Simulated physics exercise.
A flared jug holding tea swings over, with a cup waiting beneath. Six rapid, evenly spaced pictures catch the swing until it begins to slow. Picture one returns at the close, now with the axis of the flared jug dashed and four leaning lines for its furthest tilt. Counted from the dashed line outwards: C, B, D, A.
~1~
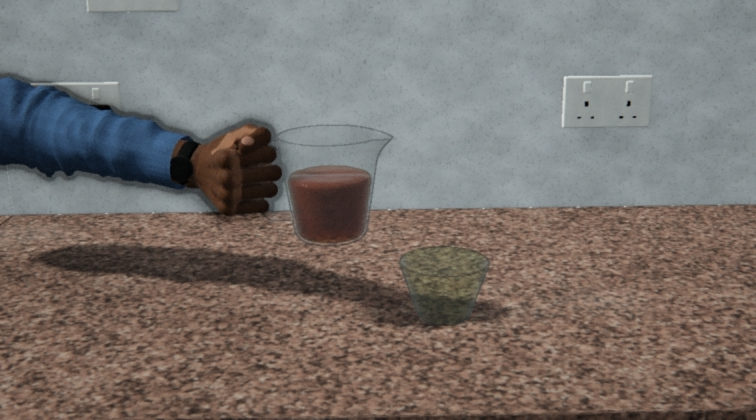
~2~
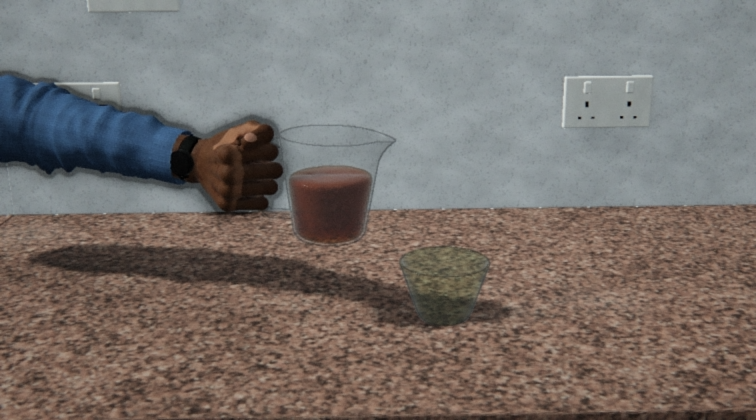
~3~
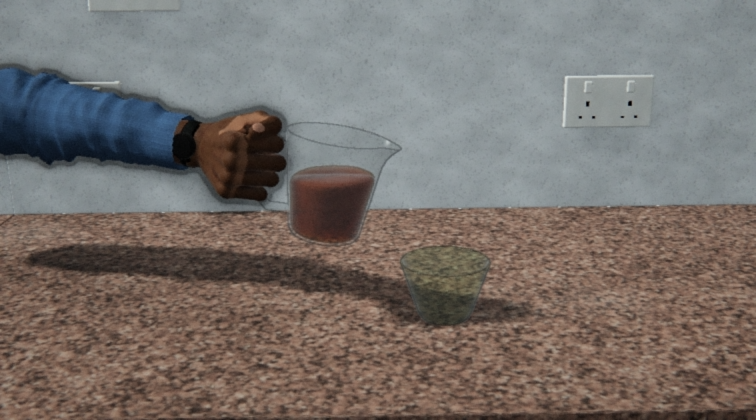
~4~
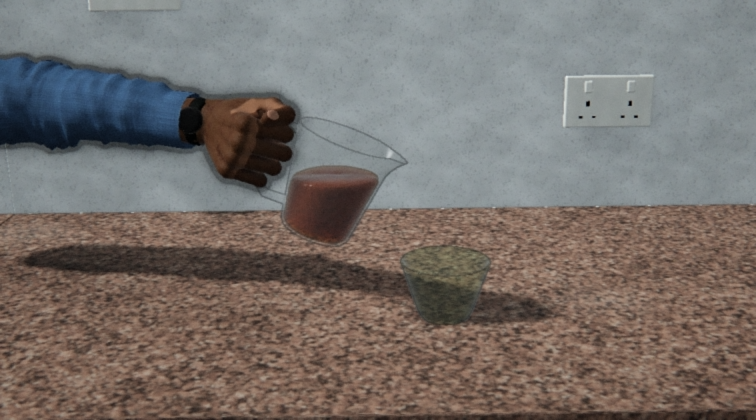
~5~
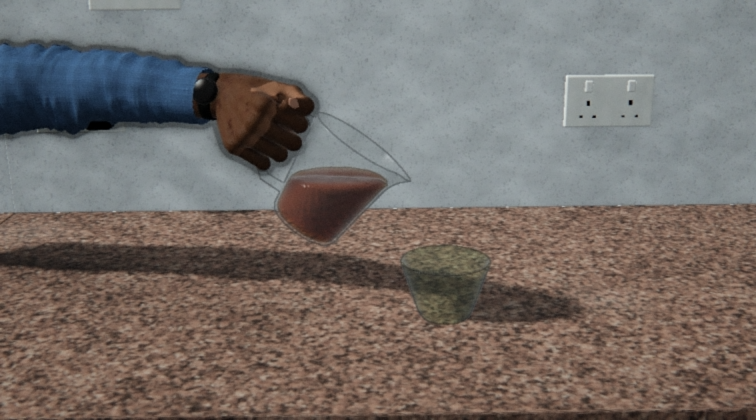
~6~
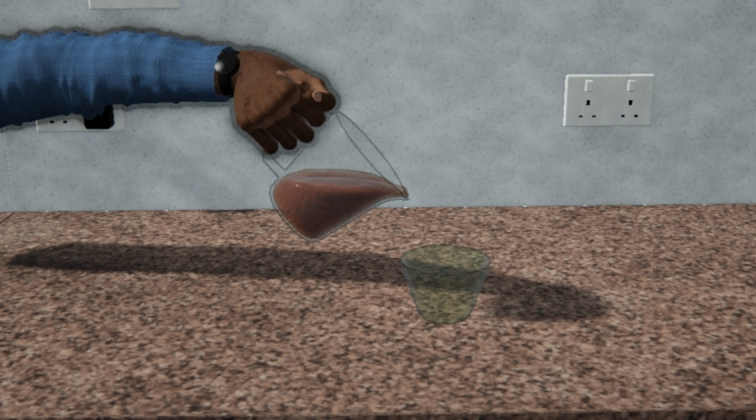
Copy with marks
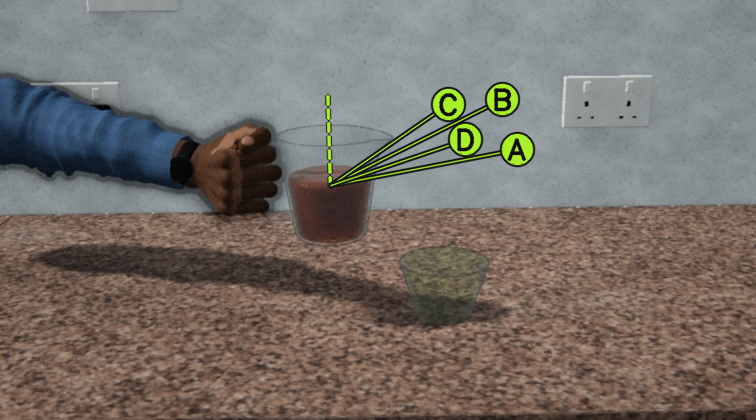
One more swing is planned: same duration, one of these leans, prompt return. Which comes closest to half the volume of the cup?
B beats the others.
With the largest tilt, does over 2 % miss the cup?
Yes.
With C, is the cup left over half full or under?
Under half.
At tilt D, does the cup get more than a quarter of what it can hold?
Yes.
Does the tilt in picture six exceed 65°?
No.
On the marked copy, A at (501, 152); B at (486, 107); C at (434, 114); D at (449, 145).
For tilt A, the cup ends with about 78 % of what it can hold; 19 % of the tea is spilt.
For tilt B, the cup ends with about 53 % of what it can hold; 4 % of the tea is spilt.
For tilt C, the cup ends with about 30 % of what it can hold; 3 % of the tea is spilt.
For tilt D, the cup ends with about 72 % of what it can hold; 8 % of the tea is spilt.
